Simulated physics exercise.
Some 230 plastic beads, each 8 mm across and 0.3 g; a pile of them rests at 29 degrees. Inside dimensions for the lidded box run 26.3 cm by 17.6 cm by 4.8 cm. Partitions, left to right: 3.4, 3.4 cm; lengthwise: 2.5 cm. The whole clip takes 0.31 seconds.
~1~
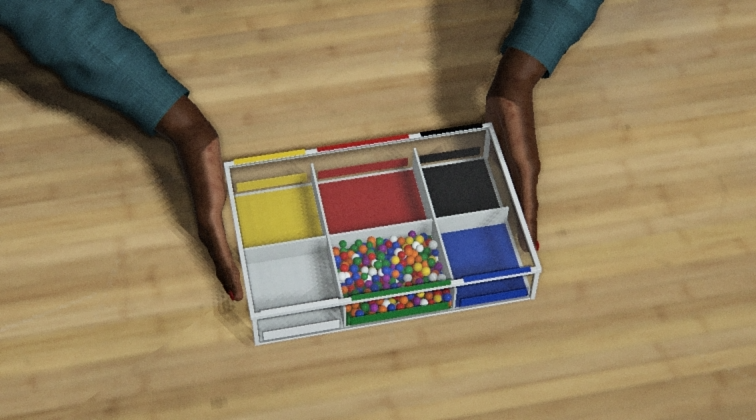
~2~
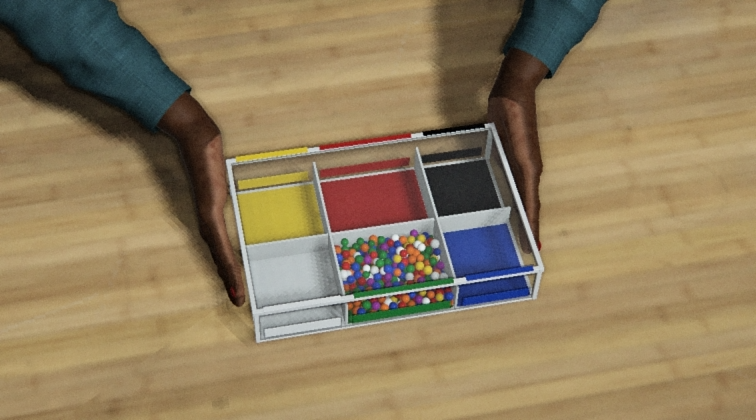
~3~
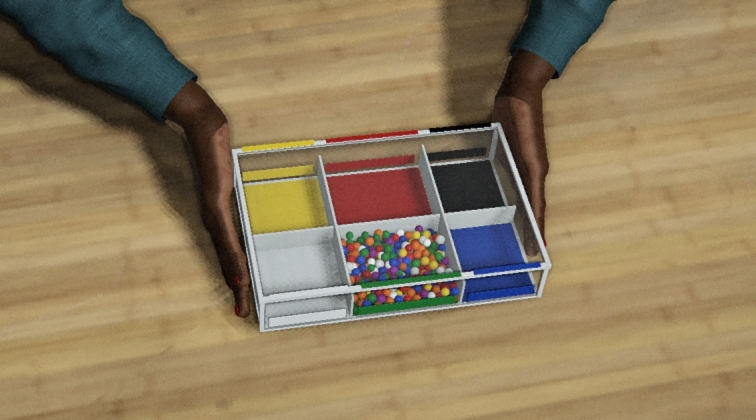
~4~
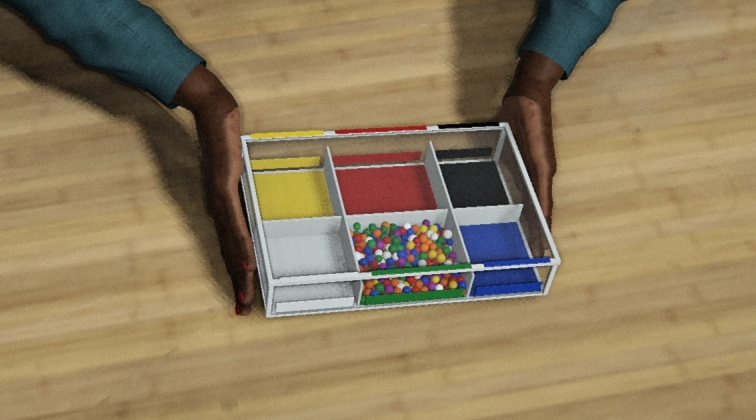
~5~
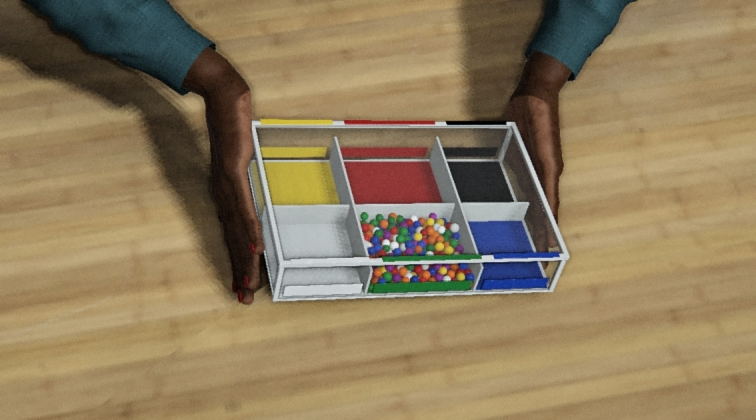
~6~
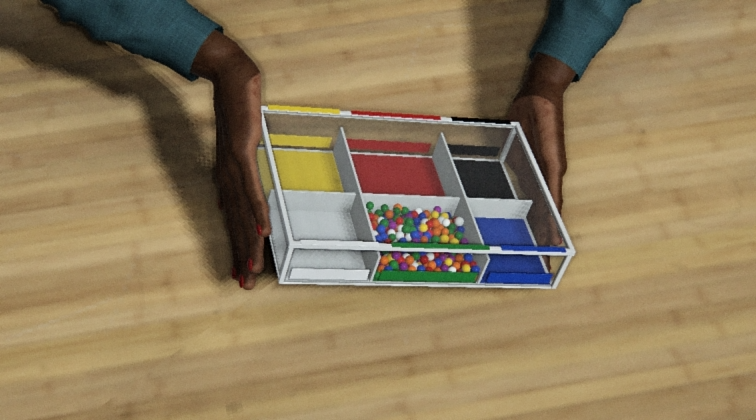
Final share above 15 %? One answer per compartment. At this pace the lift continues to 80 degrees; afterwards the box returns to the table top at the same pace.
Red: Below or equal, blue: Below or equal, green: Above, yellow: Below or equal, white: Below or equal, black: Above.
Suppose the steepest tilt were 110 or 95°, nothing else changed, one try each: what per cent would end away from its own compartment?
Some 60 and 55 per cent.
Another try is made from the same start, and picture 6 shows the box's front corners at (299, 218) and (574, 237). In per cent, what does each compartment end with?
So it works out as red at 10 percent, blue at 5 percent, green at 65 percent, yellow at 0 percent, white at 0 percent and black at 20 percent.
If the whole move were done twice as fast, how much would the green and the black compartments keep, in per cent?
The green compartment would end with 60 per cent and the black compartment with 25 per cent.
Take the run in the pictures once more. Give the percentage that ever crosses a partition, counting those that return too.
About 40 %.
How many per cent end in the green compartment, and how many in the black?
Green 60 %, black 20 %.
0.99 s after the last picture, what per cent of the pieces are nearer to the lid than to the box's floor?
Around 30 in a hundred, give or take.
Then, 0.99 s after the last picture, tilt 79 degrees; red 5 %, blue 5 %, green 85 %, black 5 %.
Then, 1.64 s after the last picture, tilt 35 degrees; red 10 %, blue 10 %, green 60 %, black 20 %.
Then, 2.34 s after the last picture, tilt 0 degrees; red 10 %, blue 10 %, green 60 %, black 20 %.
In the end, red 10 %, blue 10 %, green 60 %, yellow 0 %, white 0 %, black 20 %.
